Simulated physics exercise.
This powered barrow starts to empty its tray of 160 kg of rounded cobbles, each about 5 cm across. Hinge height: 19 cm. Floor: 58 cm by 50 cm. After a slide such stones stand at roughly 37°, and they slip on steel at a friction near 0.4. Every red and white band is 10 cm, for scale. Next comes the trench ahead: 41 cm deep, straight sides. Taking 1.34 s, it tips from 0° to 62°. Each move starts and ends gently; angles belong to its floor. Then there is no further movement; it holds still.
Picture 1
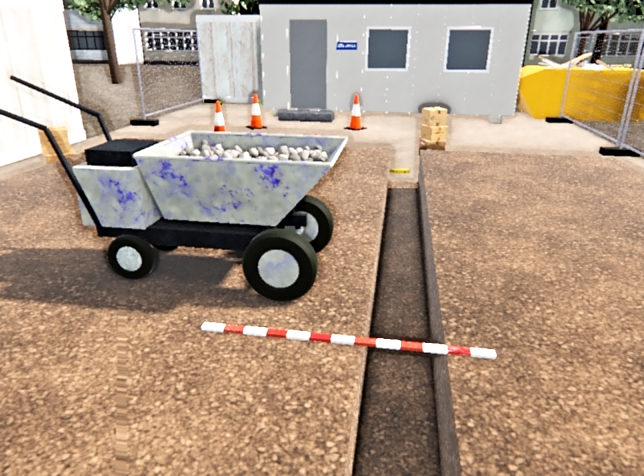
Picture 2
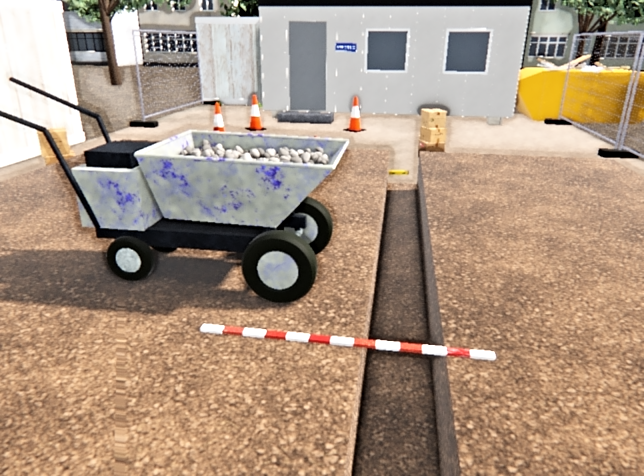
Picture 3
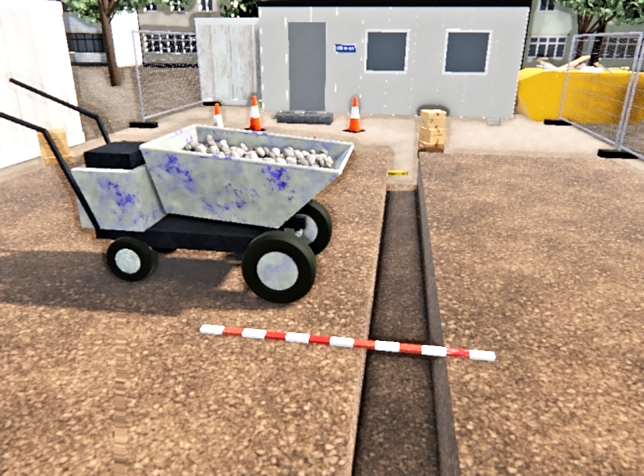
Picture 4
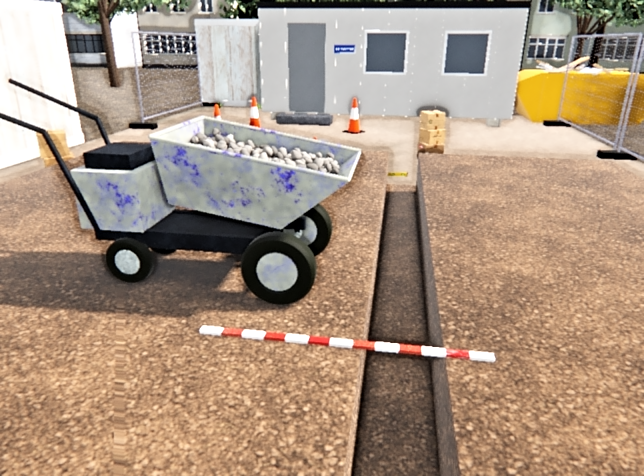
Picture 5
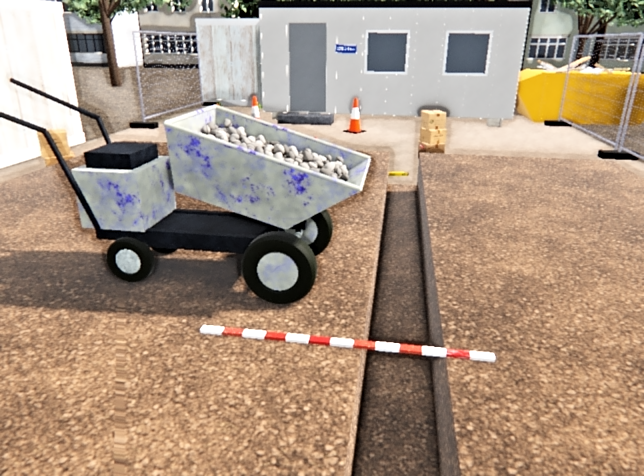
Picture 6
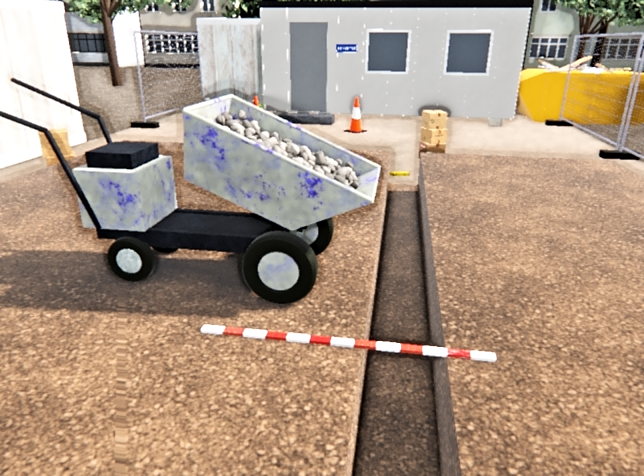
The barrow's pale, blue-stained tray, loaded with rounded stones, slowly tilted up and forward to the right, its front lip lowering toward the narrow trench, while its wheels stayed still beside a red-and-white pole.
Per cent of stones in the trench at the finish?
About 67 %.
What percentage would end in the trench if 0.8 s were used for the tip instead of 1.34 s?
Then roughly 60 percent.
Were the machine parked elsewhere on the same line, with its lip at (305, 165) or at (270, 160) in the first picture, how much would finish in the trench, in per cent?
Roughly 90 per cent, then 80 per cent.
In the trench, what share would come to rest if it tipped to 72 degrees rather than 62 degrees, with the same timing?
Then about 75 per cent.
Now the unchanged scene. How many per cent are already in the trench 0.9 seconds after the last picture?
Around 15 per cent of it.
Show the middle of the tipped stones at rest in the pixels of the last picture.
Around (418, 332).
Then, 0.4 s after the last picture the floor is at 53°, 100 % in the tray; the foremost stones are at (392, 229).
Then, 0.9 s after the last picture the floor is at 62°, 80 % in the tray, 16 % in the trench, 4 % past the trench; the foremost stones are at (463, 294).
Then, 1.2 s after the last picture the floor is at 62°, 49 % in the tray, 30 % in the trench, 21 % past the trench; the foremost stones are at (538, 290).
Then, 3.2 s after the last picture the floor is at 62°, 8 % in the tray, 67 % in the trench, 25 % past the trench; the foremost stones are at (592, 275).
